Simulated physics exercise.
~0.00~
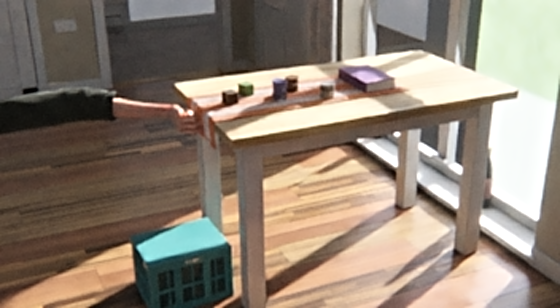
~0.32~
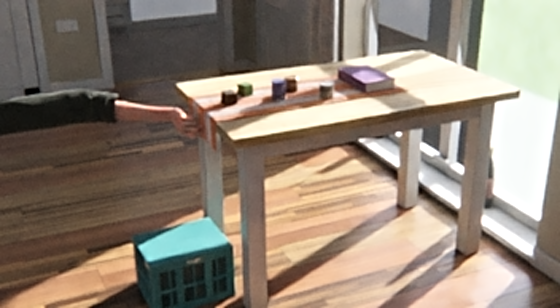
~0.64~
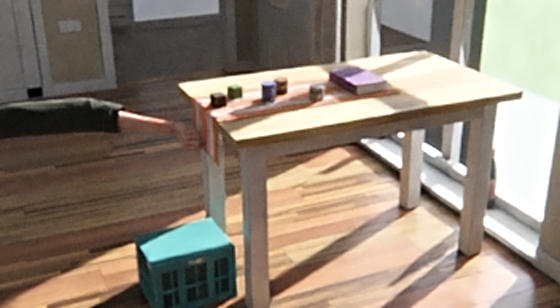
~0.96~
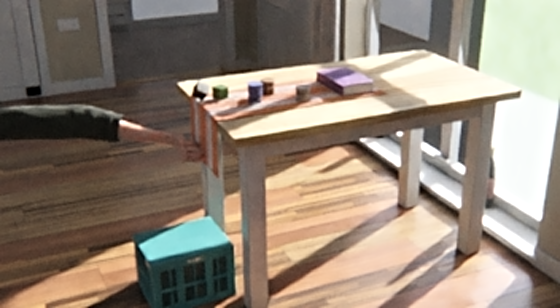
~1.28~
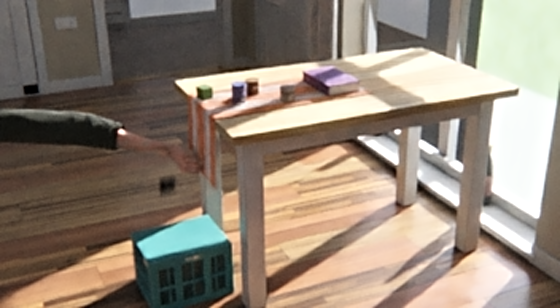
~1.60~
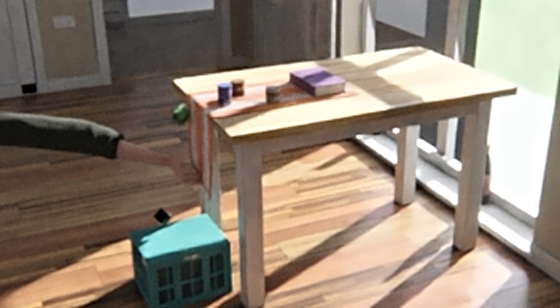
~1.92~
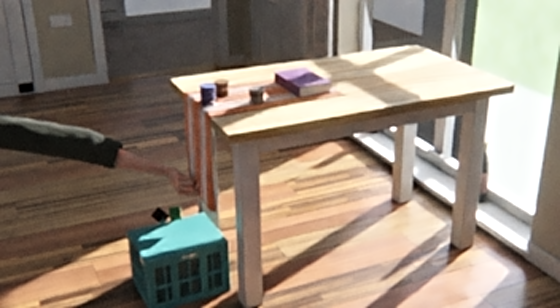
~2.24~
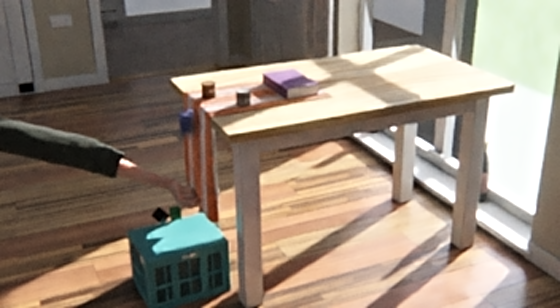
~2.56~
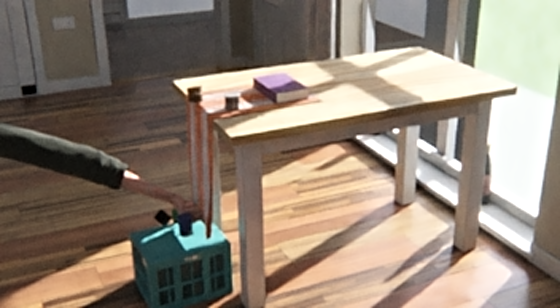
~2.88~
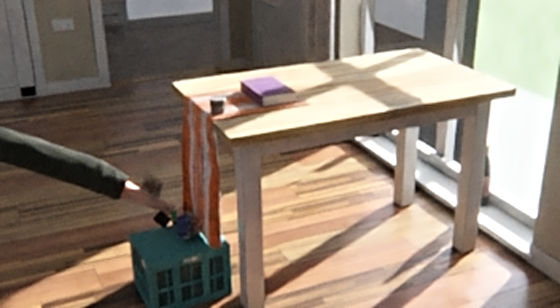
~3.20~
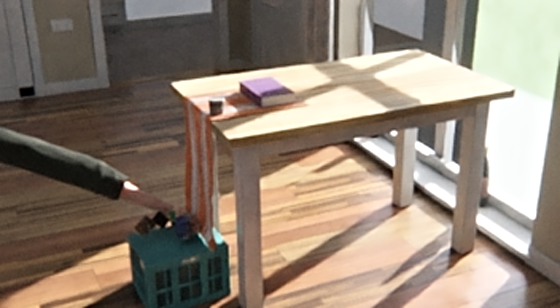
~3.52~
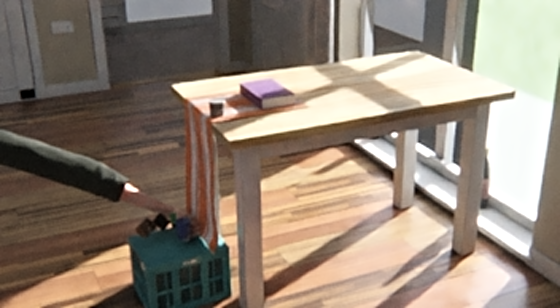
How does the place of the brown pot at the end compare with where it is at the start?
At the start the brown pot stands on the runner on top of the table, and at the end it is off the table, down at the turquoise crate below the left end.
In this clip, a hand pulls an orange striped runner down over the left end of a wooden table, and the black cube, green cube, blue can and brown pot drop in turn onto the turquoise crate, while the grey pot stays on the table near a purple book.
